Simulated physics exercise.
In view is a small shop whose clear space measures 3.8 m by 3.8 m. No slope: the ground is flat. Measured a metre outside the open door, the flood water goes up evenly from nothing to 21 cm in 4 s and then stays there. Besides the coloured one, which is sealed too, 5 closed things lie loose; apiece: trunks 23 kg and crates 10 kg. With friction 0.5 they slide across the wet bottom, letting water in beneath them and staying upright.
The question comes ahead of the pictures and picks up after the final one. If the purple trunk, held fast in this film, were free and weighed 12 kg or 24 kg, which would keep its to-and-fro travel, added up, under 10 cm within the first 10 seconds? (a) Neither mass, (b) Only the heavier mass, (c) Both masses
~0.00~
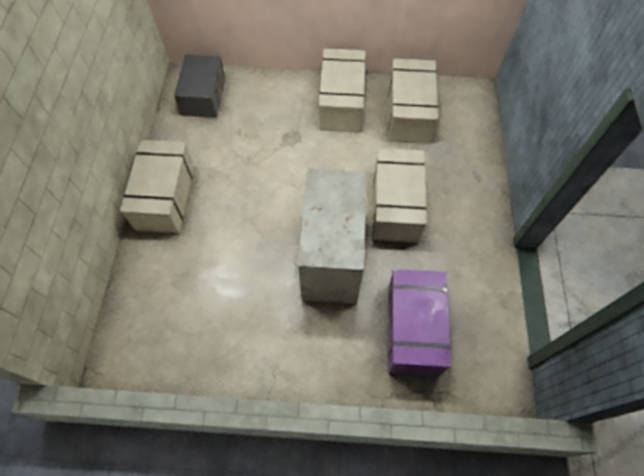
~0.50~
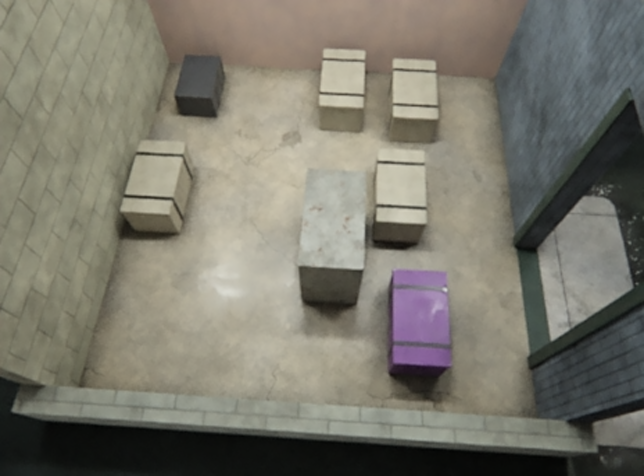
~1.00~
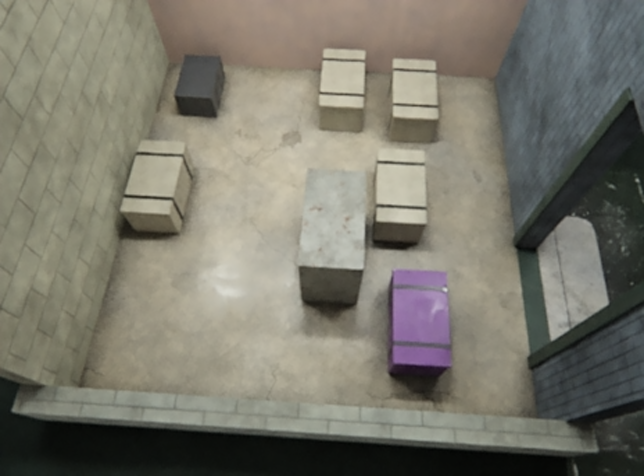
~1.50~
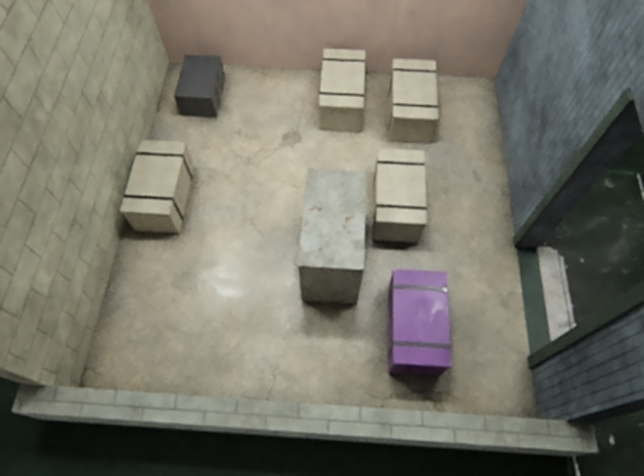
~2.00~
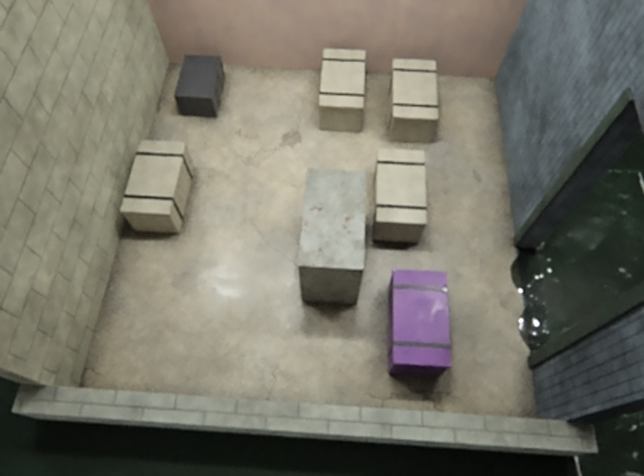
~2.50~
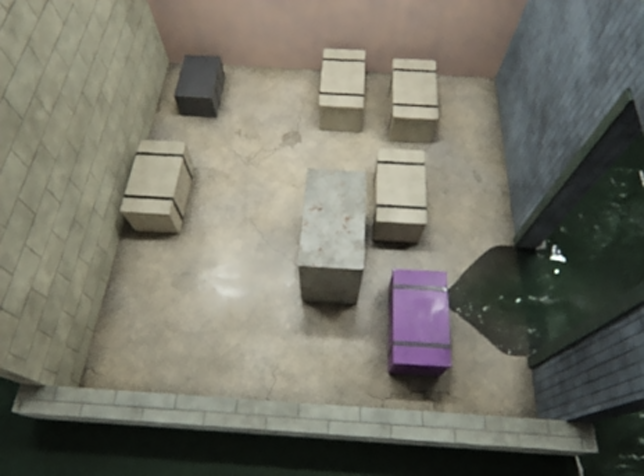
Neither mass.
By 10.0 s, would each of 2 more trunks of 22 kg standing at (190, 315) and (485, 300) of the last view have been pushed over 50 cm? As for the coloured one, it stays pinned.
In that order: Within it, beyond it.
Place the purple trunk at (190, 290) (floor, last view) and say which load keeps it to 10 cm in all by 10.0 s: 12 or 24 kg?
Outcome - failure with both.
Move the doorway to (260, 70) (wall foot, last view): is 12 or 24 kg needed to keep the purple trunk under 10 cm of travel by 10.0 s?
I'd say neither one will work.
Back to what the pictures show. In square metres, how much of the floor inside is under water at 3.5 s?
Around 1.5 m2 of it.
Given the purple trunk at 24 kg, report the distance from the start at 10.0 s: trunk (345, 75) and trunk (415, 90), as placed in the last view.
In that order: 50 cm, 40 cm.
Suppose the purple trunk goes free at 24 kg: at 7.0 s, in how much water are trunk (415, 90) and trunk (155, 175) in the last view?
Close to 5 and 1 centimetres.
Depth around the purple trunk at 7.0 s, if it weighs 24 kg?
Something like 4 centimetres.
After 3.5 s the purple trunk would be 17 cm from its start with 12 kg and 1 cm from its start with 24 kg; 4 cm of water round it then.
After 4.5 s the purple trunk would be 49 cm from its start with 12 kg and 33 cm from its start with 24 kg; 6 cm of water round it then.
After 7.0 s the purple trunk would be 240 cm from its start with 12 kg and 183 cm from its start with 24 kg; 4 cm of water round it then.
After 10.0 s the purple trunk would be 176 cm from its start with 12 kg and 208 cm from its start with 24 kg; 6 cm of water round it then.
